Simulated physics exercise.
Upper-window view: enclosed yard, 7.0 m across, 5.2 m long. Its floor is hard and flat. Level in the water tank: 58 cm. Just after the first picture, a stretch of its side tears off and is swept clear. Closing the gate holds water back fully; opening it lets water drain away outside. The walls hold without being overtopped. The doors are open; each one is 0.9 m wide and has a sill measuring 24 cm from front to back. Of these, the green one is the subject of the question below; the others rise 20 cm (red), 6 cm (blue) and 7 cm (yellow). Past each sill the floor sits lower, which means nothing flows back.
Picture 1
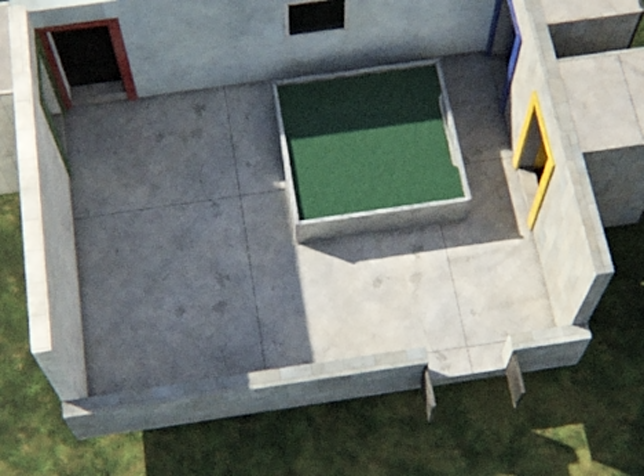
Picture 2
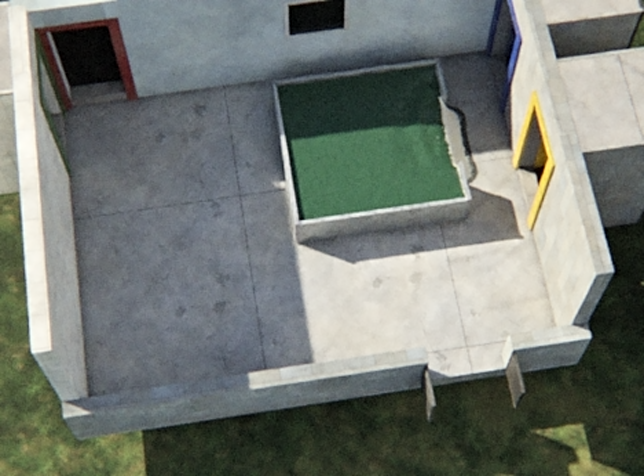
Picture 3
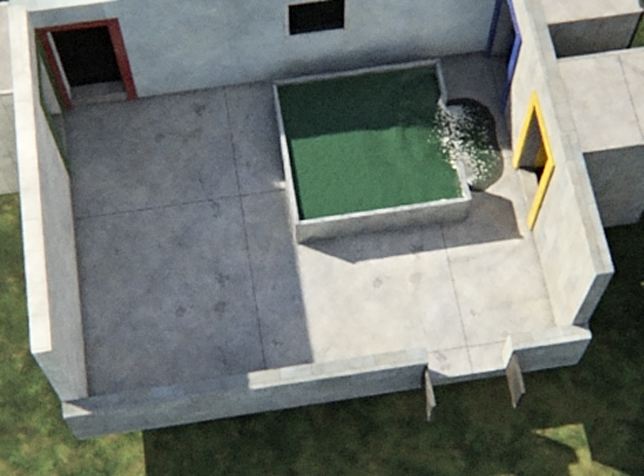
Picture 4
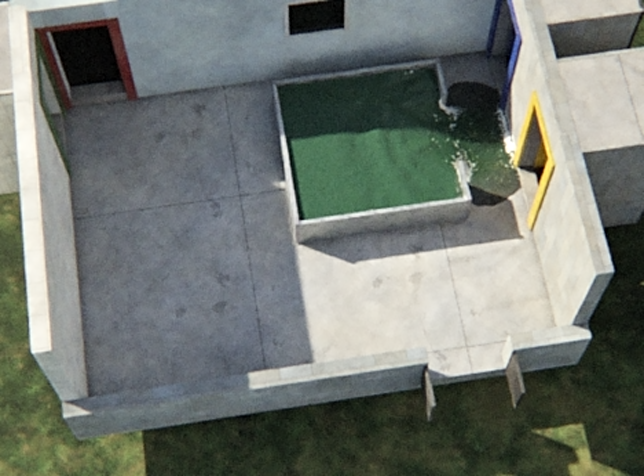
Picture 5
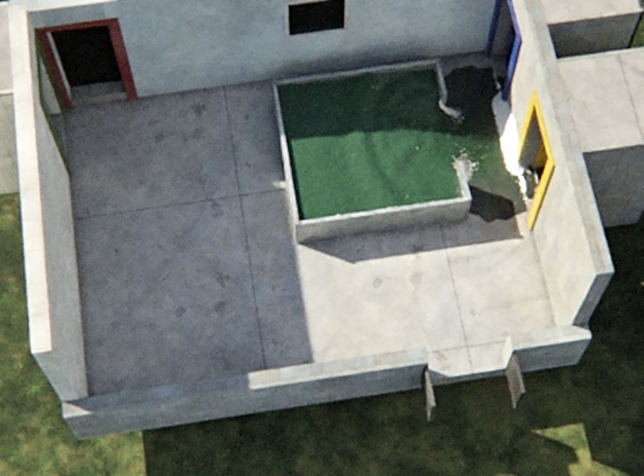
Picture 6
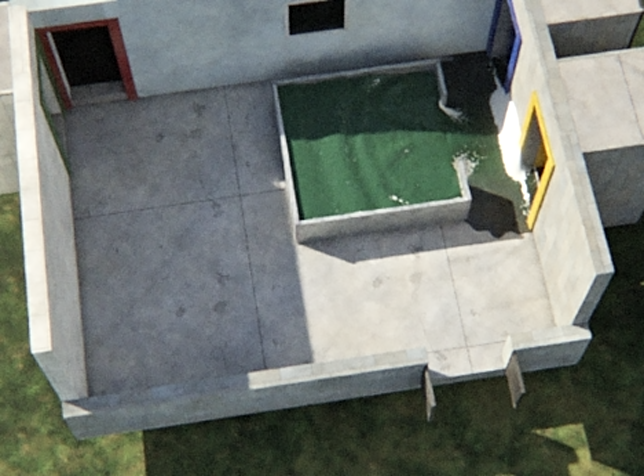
Green water pours through a break in the right side of a low, pale-walled tank, first bulging out, then splashing white and spreading as a dark sheet across the floor to the right-hand wall. Seen from high above, the grey walled yard has red, blue and yellow door surrounds and a small open gate in front. The rest of the floor stays dry, and the camera remains still.
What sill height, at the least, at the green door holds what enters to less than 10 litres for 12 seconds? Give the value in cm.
A height of roughly 11.5 cm.
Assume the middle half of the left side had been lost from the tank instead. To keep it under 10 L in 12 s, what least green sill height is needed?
Some 28 centimetres.
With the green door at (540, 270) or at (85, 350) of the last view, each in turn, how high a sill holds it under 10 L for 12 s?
About 5.0 cm, then about 7.0 cm.
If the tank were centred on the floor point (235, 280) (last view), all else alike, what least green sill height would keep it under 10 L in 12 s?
Then roughly 7.0 cm.
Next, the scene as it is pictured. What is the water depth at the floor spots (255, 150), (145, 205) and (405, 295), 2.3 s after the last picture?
Depth: About 0, 0, 1 cm.
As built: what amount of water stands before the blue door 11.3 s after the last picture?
10.5 cm.
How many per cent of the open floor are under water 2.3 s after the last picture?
I'd say near 30 percent is wet.
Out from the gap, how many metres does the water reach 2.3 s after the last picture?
4.4 m.
Then, 0.7 s after the last picture water covers 10 % of the floor, deepest (48 cm) near (502, 144); it has not reached the green door.
Then, 2.3 s after the last picture water covers 30 % of the floor, deepest (36 cm) near (481, 58); it has not reached the green door.
Then, 11.3 s after the last picture water covers 95 % of the floor, deepest (12 cm) near (481, 58); 6 cm at the green door, 0 litres in over its 20 cm sill.
At the green door as built, the water peaked near 15 cm, 3.9 s after the last picture.
Run again over the same 12 s with other heights there, 25 litres in over 9.5 cm, 3 litres over 13.5 cm. The limit of 10 litres is kept from about 11.5 cm up.
